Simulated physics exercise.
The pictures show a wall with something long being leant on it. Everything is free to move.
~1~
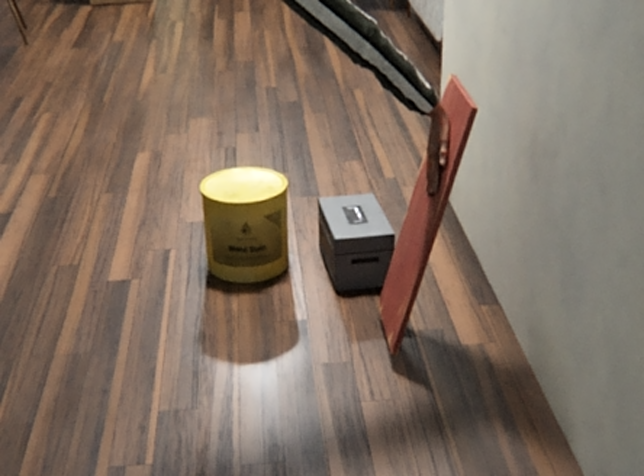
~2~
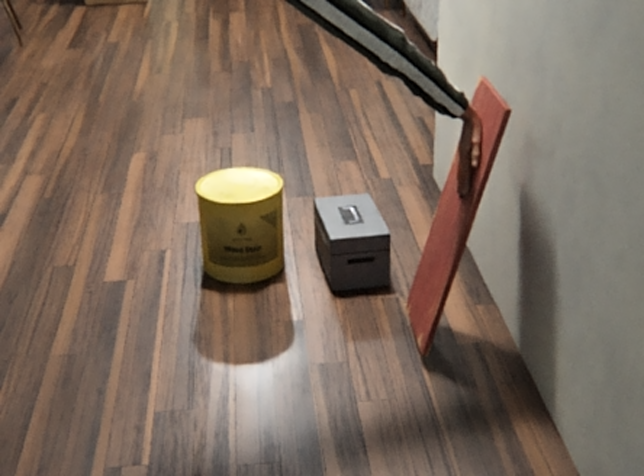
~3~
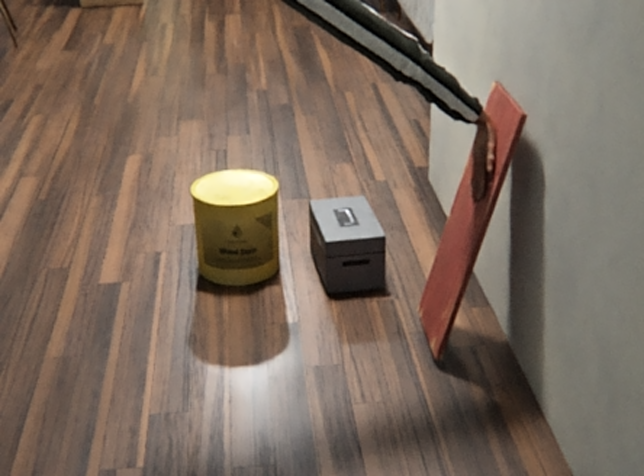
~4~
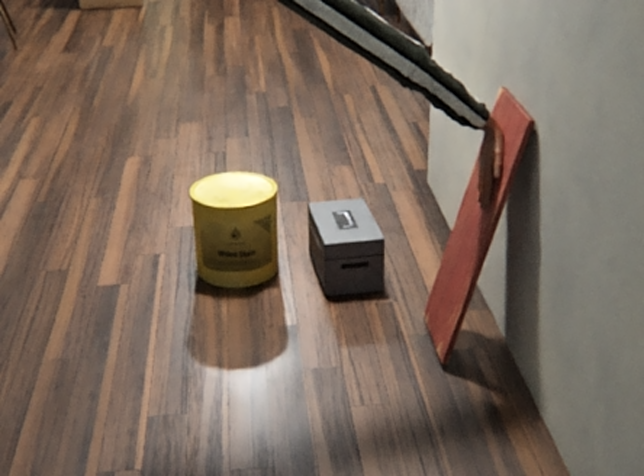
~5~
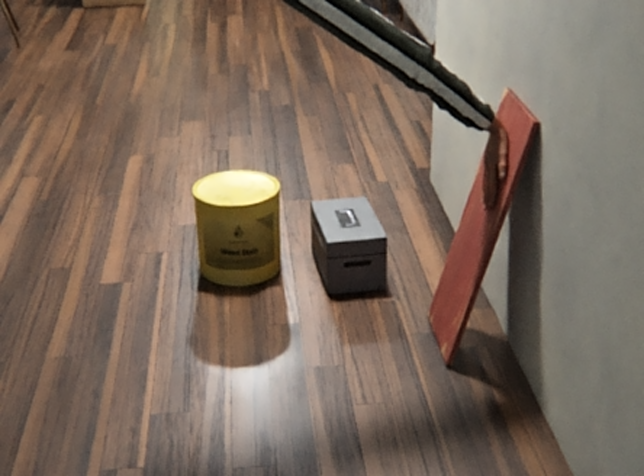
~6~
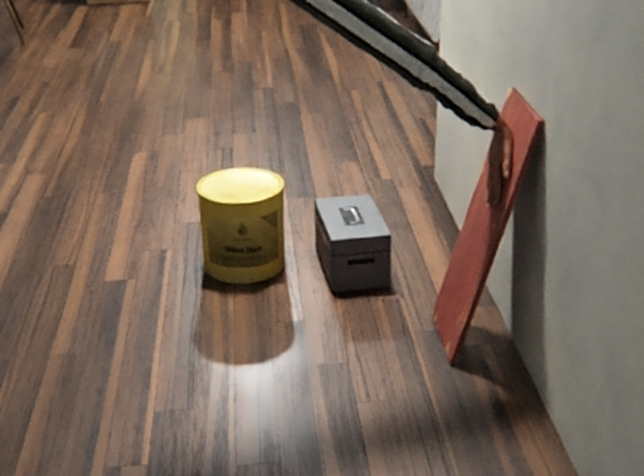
A red board, gripped near its top by a dark arm reaching in from above, starts upright on the wooden floor, just right of a grey toolbox and a yellow tub. The arm moves it a short way right until it leans on the pale wall, still held, while the toolbox and tub stay put.
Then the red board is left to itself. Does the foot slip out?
The board holds.
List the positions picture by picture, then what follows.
Not yet at the wall; red board (423, 216); grey toolbox (355, 241), in the first frame.
Not yet at the wall; red board (453, 218); grey toolbox (351, 241), in the second frame.
Not yet at the wall; red board (467, 222); grey toolbox (346, 243), in the third frame.
Not yet at the wall; red board (474, 227); grey toolbox (345, 246), in the fourth frame.
Leant on the wall, still held; red board (478, 228); grey toolbox (347, 244), in the fifth frame.
Leant on the wall, still held; red board (482, 227); grey toolbox (351, 242), in the sixth frame.
Then, 0.40 s later than the last frame, all is still.
Then, 0.90 s later than the last frame, red board resting near (482, 228).
When it is over, all 3 as before. End places, in pixels of the last picture, red board near (482, 228). The board remains leaning.
